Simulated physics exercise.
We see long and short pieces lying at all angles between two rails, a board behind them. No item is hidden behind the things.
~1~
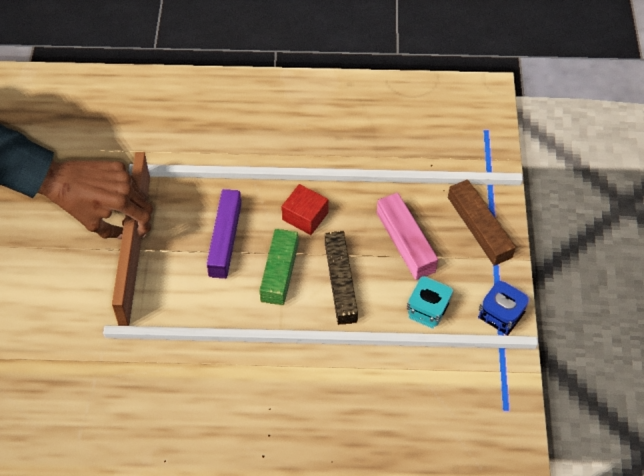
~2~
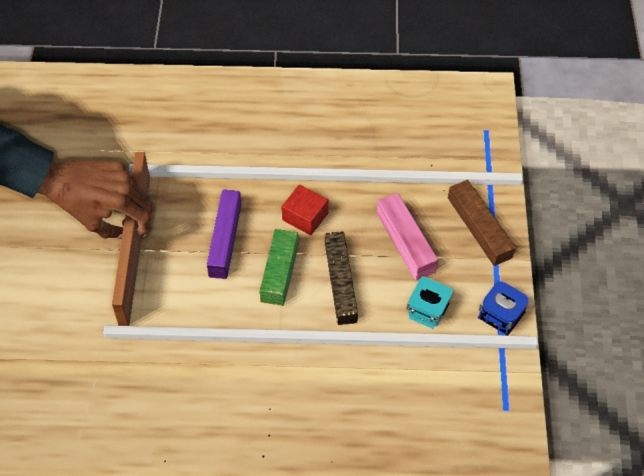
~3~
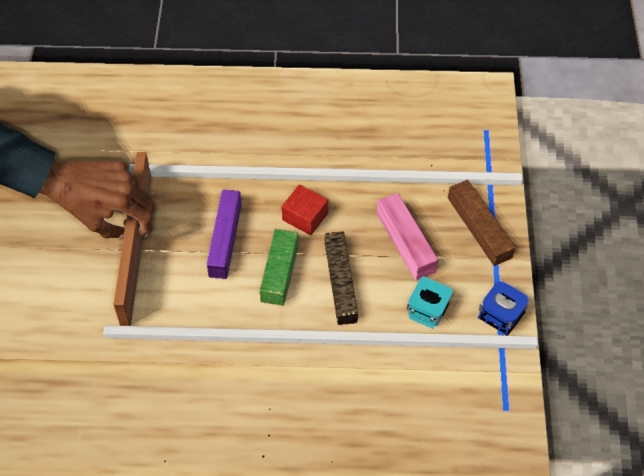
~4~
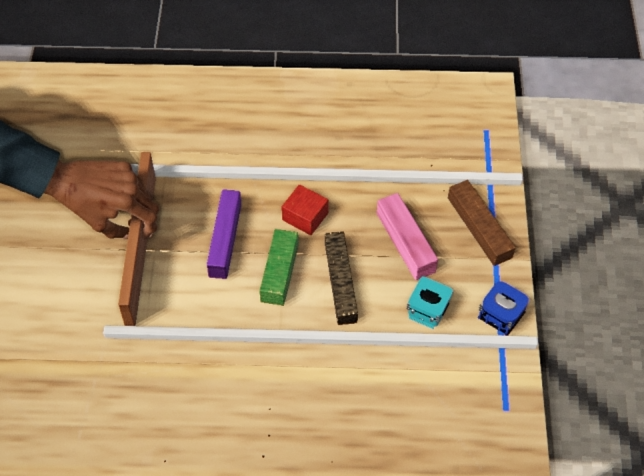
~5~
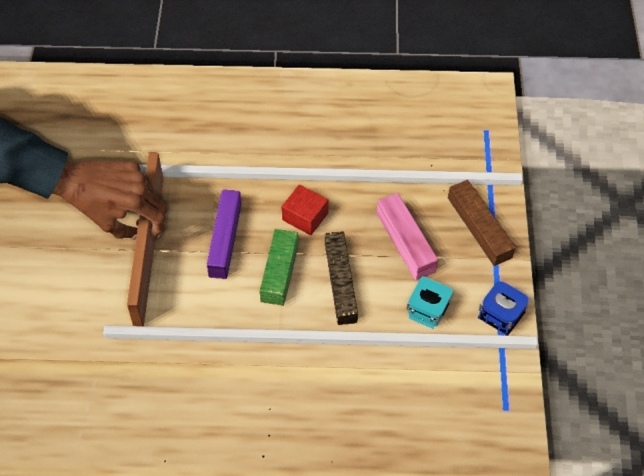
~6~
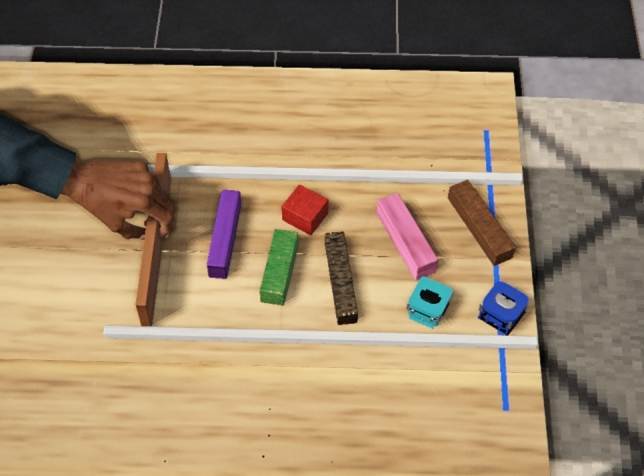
A hand slides a brown board slightly right between two rails toward scattered, motionless coloured pieces.
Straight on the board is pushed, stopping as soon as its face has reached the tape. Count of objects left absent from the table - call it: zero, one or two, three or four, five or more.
My call is five or more.
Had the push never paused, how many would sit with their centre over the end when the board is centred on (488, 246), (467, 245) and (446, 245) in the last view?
5, 4 and 2.
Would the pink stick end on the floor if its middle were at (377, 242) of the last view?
Result: It comes off.
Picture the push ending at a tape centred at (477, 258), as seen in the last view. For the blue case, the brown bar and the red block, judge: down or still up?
As for the blue case, it ends up falling; the brown bar ends up falling; the red block keeps its place.
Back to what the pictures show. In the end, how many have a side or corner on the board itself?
1 in contact.
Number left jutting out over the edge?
In total, 1 of them.
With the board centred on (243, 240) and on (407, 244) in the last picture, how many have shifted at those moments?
Up to then 1, and up to the other point 8.
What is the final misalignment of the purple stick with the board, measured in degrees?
Misalignment: Close to 0°.
Early on, none off yet; blue case at rest near (504, 308); brown bar at rest near (481, 222); turquoise case at rest near (429, 303).
Finally, the number that fall off is five or more; lost, red block, black bar, pink stick, turquoise case, brown bar and blue case.
